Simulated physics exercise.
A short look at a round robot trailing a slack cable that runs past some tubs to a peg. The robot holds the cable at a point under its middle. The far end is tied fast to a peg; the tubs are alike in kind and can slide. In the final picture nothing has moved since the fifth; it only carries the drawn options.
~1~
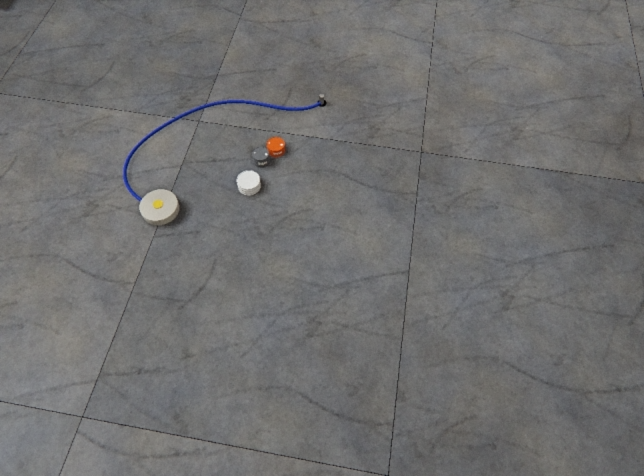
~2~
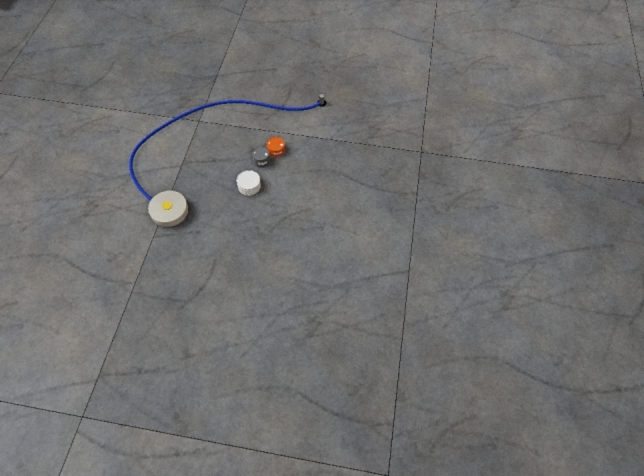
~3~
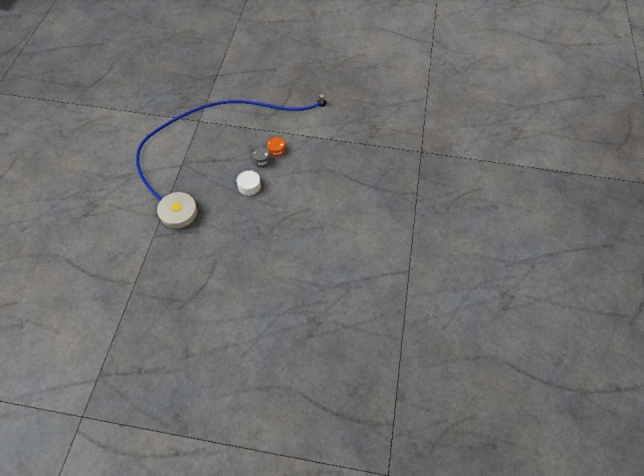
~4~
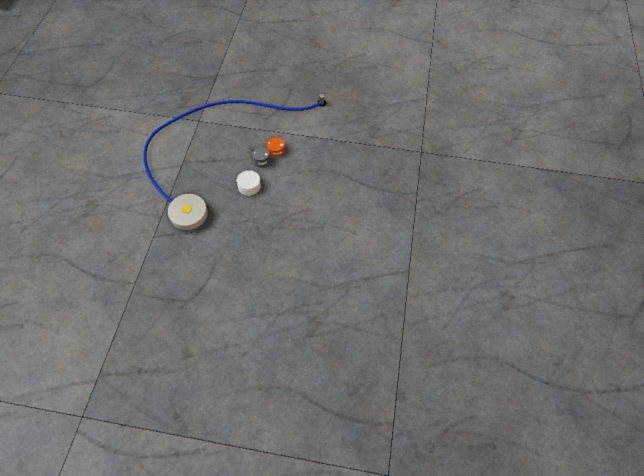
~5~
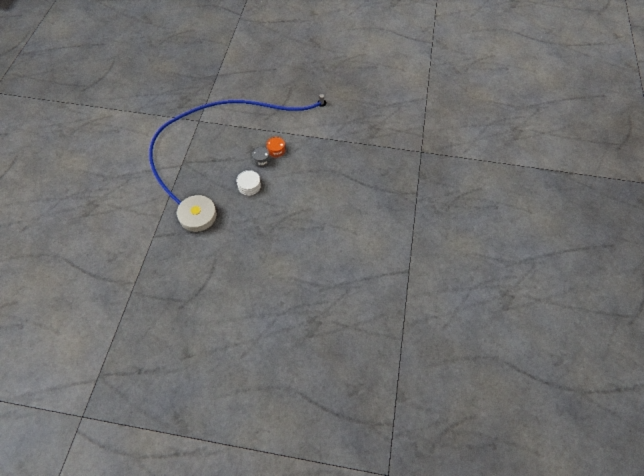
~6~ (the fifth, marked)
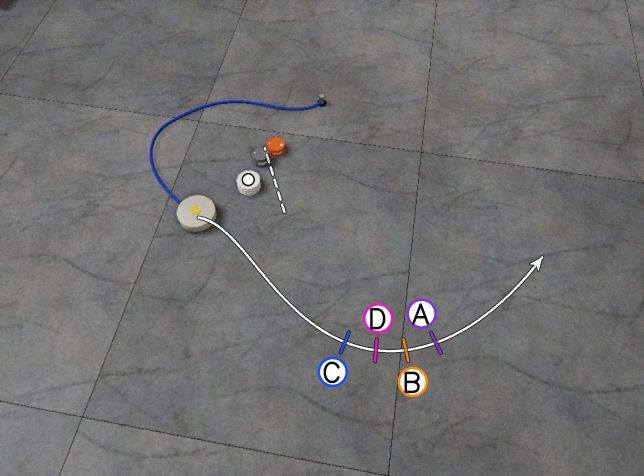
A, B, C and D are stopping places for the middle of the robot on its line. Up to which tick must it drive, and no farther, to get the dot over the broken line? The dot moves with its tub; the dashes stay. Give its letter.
D.
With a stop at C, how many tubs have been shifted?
Two.
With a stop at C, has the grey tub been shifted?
Yes.
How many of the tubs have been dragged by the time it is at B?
Three.
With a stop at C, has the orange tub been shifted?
No.
On the marked copy, A at (436, 343); B at (406, 350); C at (345, 342); D at (376, 350); the dashed line at (274, 179); the route from (198, 218) via (360, 347) to (542, 257); the white dot at (248, 180).
Following D. Soon after the start, robot (252, 259); white tub (249, 183).
Later, robot (308, 318); white tub (249, 183).
In the end, robot (377, 348); grey tub (282, 164); orange tub (288, 152); white tub (282, 181); the dot on the white tub is over the dashed line.
As for the rest, A does it too, but is farther than needed; B does it too, but is farther than needed; C leaves the dotted tub short, at (266, 183).
